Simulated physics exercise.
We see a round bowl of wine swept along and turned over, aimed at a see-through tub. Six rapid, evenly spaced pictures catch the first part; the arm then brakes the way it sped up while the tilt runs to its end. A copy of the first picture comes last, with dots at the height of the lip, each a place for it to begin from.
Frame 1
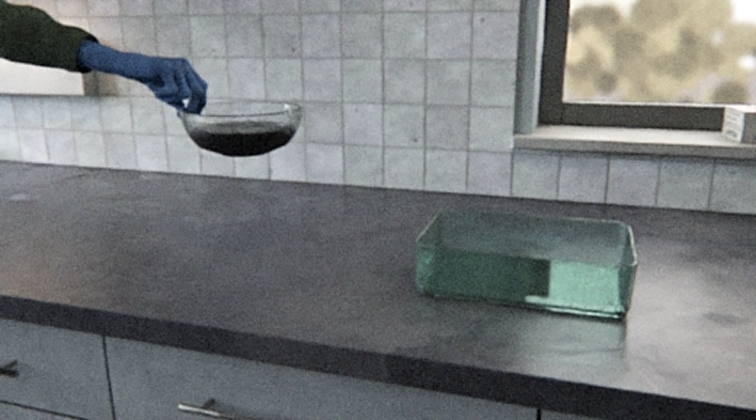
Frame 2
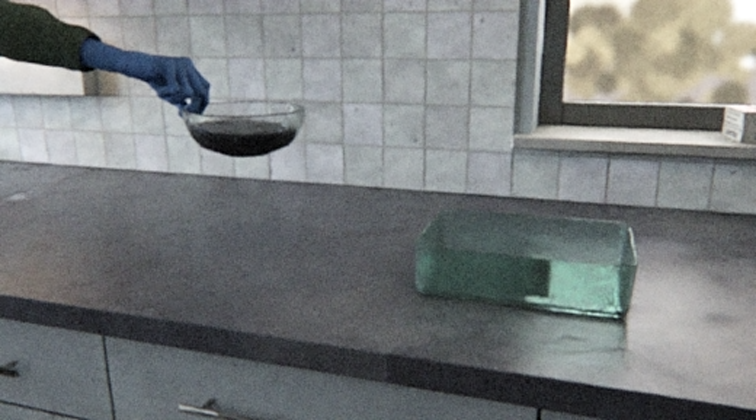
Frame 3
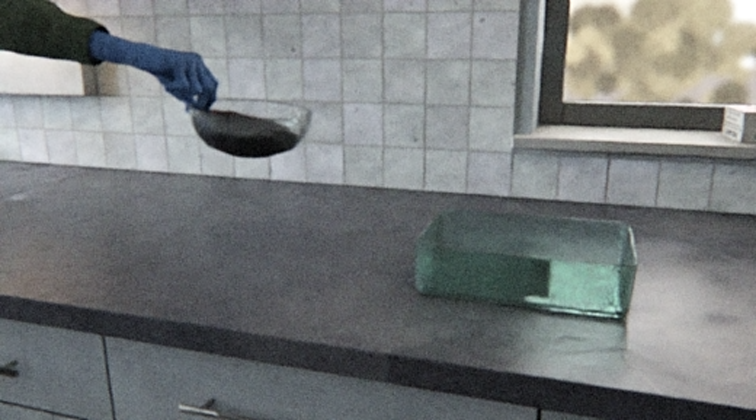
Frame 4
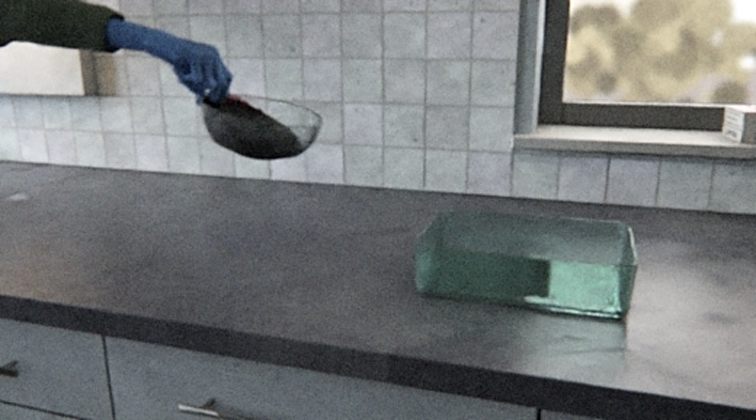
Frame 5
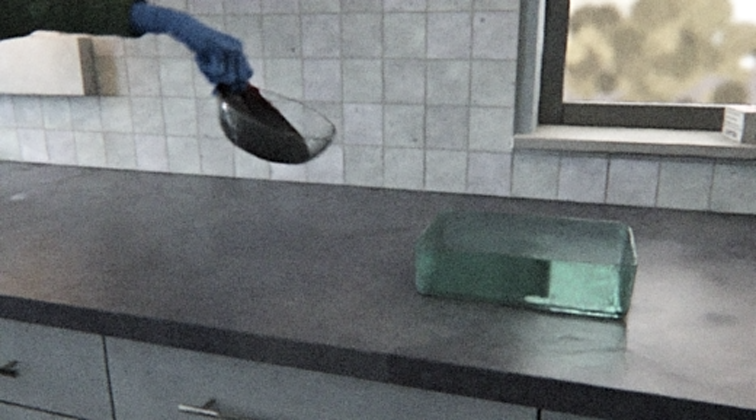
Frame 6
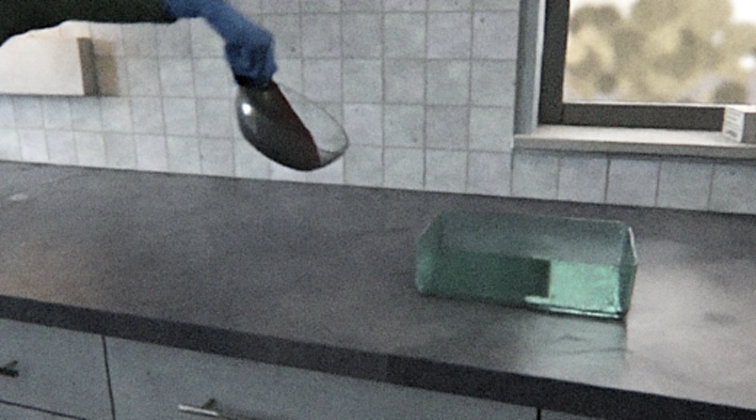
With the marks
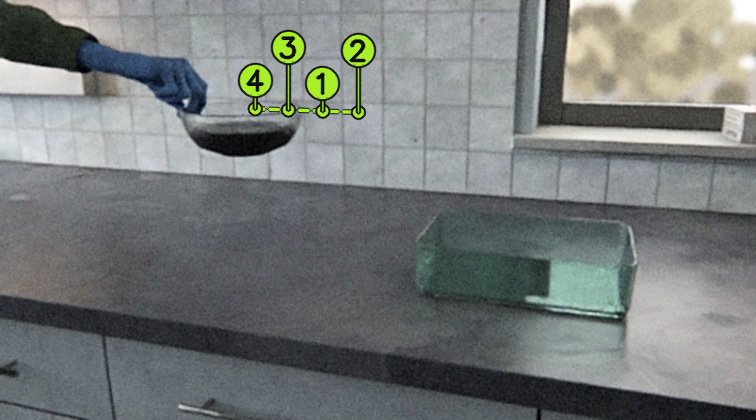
A blue-gloved hand held a clear round bowl of dark liquid above a gray counter, then moved it a little to the right and tilted it steadily toward a see-through greenish tub.
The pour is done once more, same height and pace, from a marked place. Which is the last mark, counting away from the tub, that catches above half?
The answer is spot 1.
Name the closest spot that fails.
Here it is spot 3.
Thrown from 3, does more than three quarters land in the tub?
No, less.
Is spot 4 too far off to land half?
Yes.
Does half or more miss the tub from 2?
No, that is safe.
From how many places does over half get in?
Two of the four.
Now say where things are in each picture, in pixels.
Upright, lip at (294, 110); tub from (417, 291) to (629, 316); nothing has left yet.
Upright, lip at (297, 111); nothing has left yet.
Tipped about 5°, lip at (305, 115); nothing has left yet.
Tipped about 12°, lip at (316, 124); nothing has left yet.
Tipped about 22°, lip at (330, 136); wine is over the rim, down to (239, 91).
Tipped about 34°, lip at (343, 149); wine is over the rim, down to (262, 86).
On the marked copy, 1 at (322, 111); 2 at (358, 112); 3 at (288, 109); 4 at (255, 108).
Choosing 1, about 63 % lands in the tub, 20 % falls short and 17 % goes beside or beyond.
Choosing 2, about 75 % lands in the tub, 4 % falls short and 21 % goes beside or beyond.
Choosing 3, about 30 % lands in the tub, 63 % falls short and 6 % goes beside or beyond.
Choosing 4, about 9 % lands in the tub, 84 % falls short and 7 % goes beside or beyond.
